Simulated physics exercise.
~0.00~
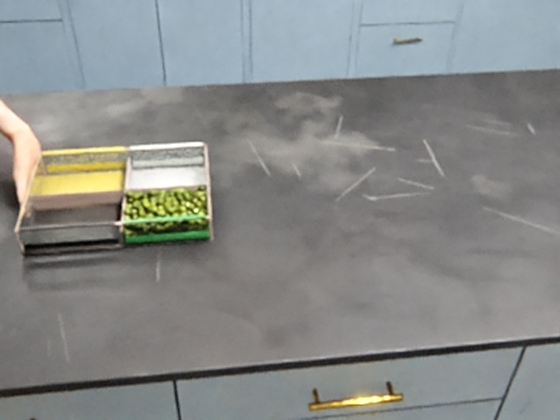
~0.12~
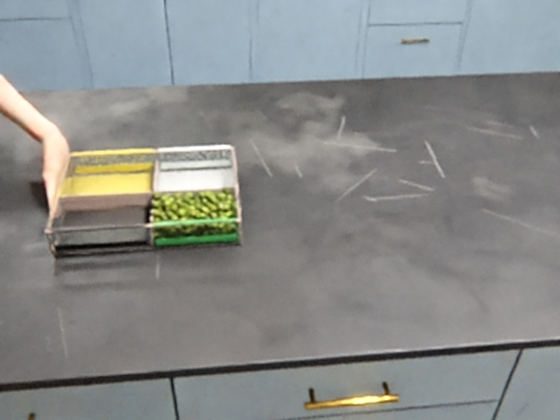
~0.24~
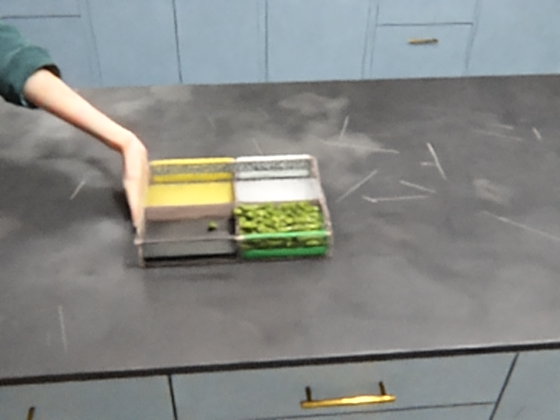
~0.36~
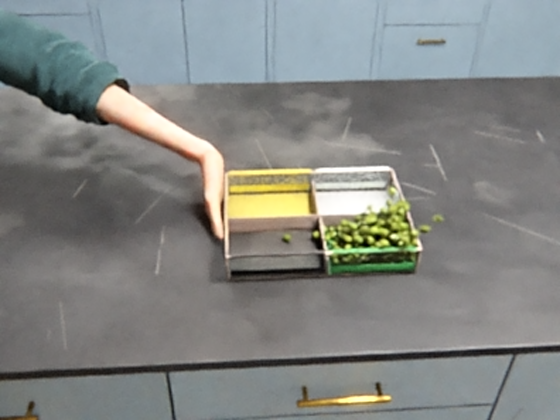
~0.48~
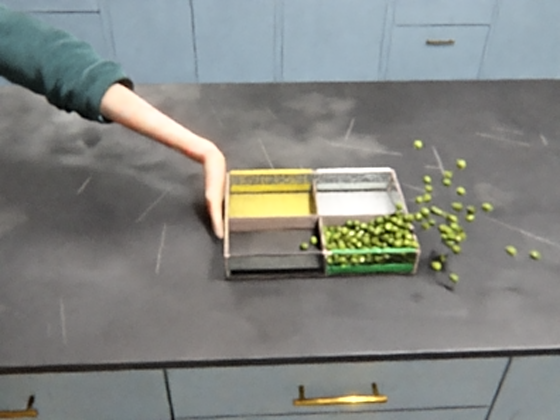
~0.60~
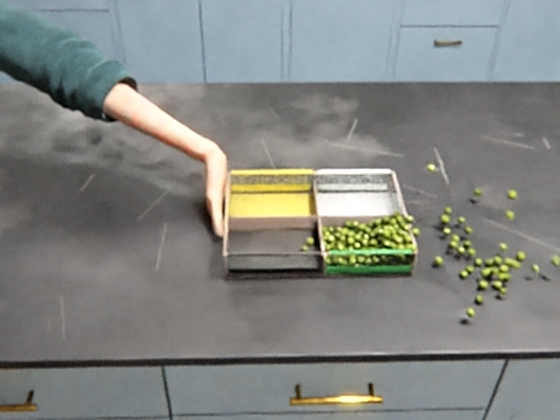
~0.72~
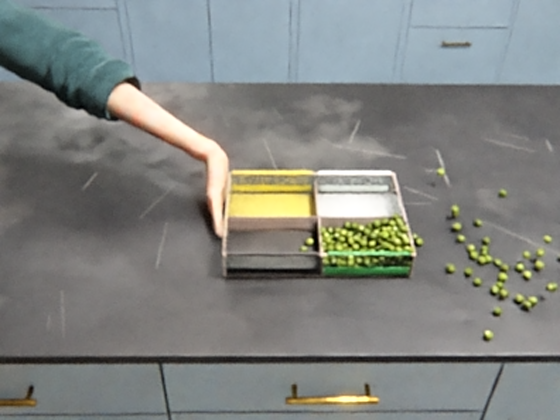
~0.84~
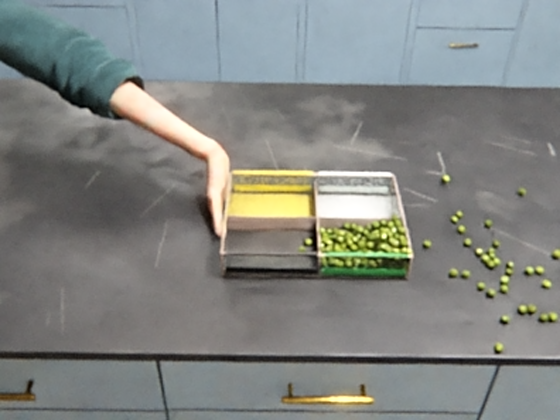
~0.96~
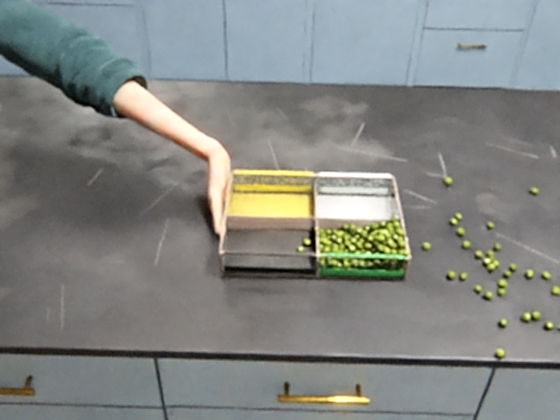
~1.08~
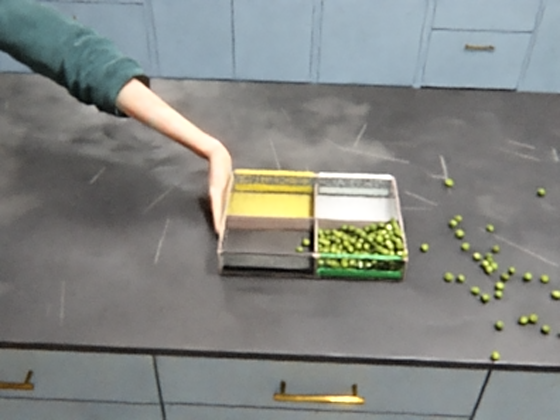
On a dark, scratched countertop, a hand slides a four-compartment tray to the right and stops it abruptly, sending some small green olives flying over the right side; they scatter and settle on the counter, while most stay in the green compartment.
